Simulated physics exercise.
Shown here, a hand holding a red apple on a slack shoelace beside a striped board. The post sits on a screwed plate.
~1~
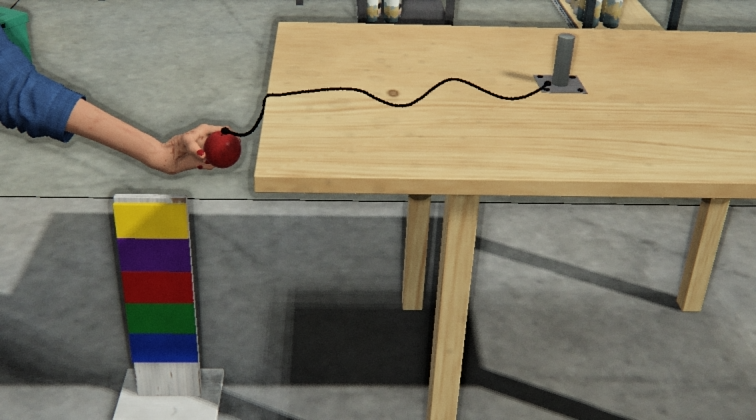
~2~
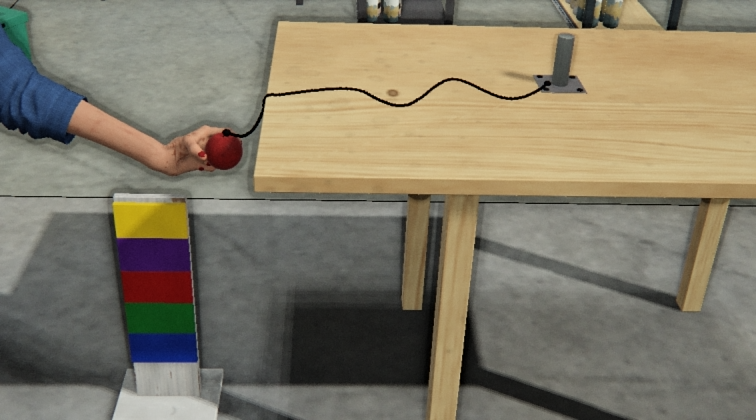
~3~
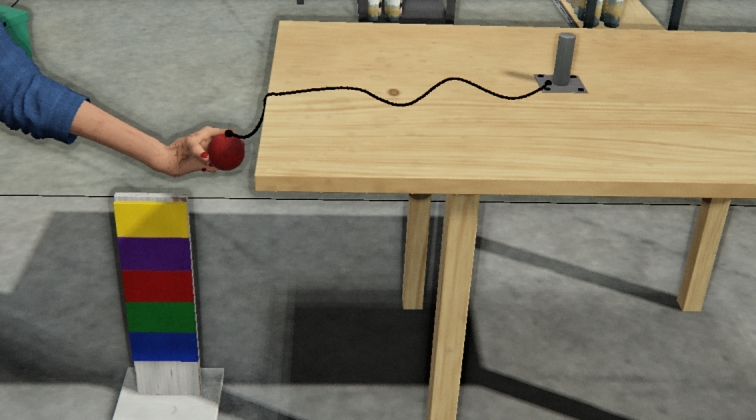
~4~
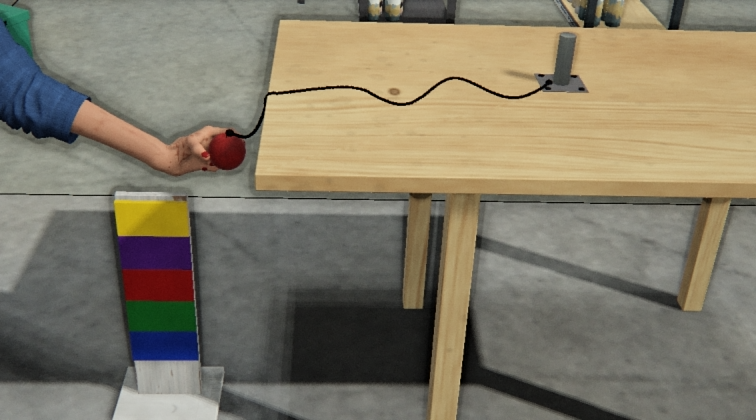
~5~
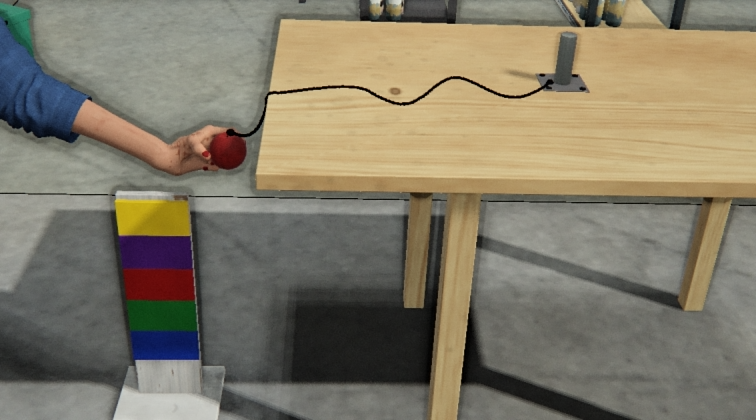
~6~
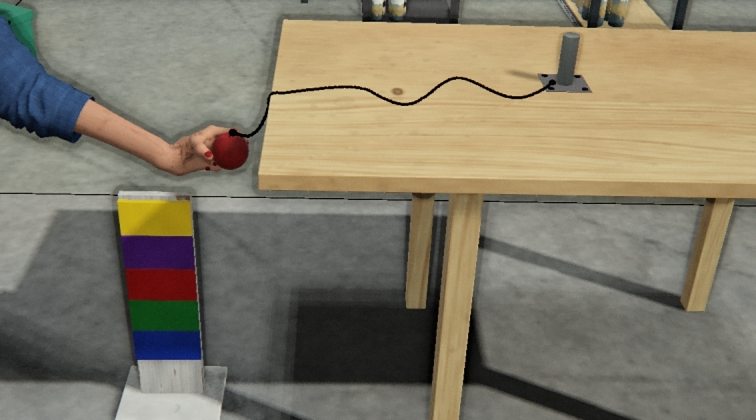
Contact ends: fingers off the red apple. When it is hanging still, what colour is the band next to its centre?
Purple.
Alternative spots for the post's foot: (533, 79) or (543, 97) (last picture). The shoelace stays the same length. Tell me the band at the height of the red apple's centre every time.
Answer, in order: Red, red.
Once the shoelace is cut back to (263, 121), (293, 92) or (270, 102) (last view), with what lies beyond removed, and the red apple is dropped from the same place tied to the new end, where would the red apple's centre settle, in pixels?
Try 1: (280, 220); try 2: (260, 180); try 3: (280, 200).
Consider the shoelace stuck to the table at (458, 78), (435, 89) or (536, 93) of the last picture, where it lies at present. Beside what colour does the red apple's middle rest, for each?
One try after another: Yellow, then yellow, then purple.
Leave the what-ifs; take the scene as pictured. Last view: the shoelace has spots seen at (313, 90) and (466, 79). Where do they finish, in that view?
They finish at (268, 140) and (430, 86) respectively.
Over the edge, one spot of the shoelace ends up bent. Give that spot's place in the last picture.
You'd find it at roughly (358, 88).
A little later, apple near (307, 238); level with purple.
Next, apple near (260, 249); level with purple.
When it is over, apple near (264, 251); level with purple. At purple.
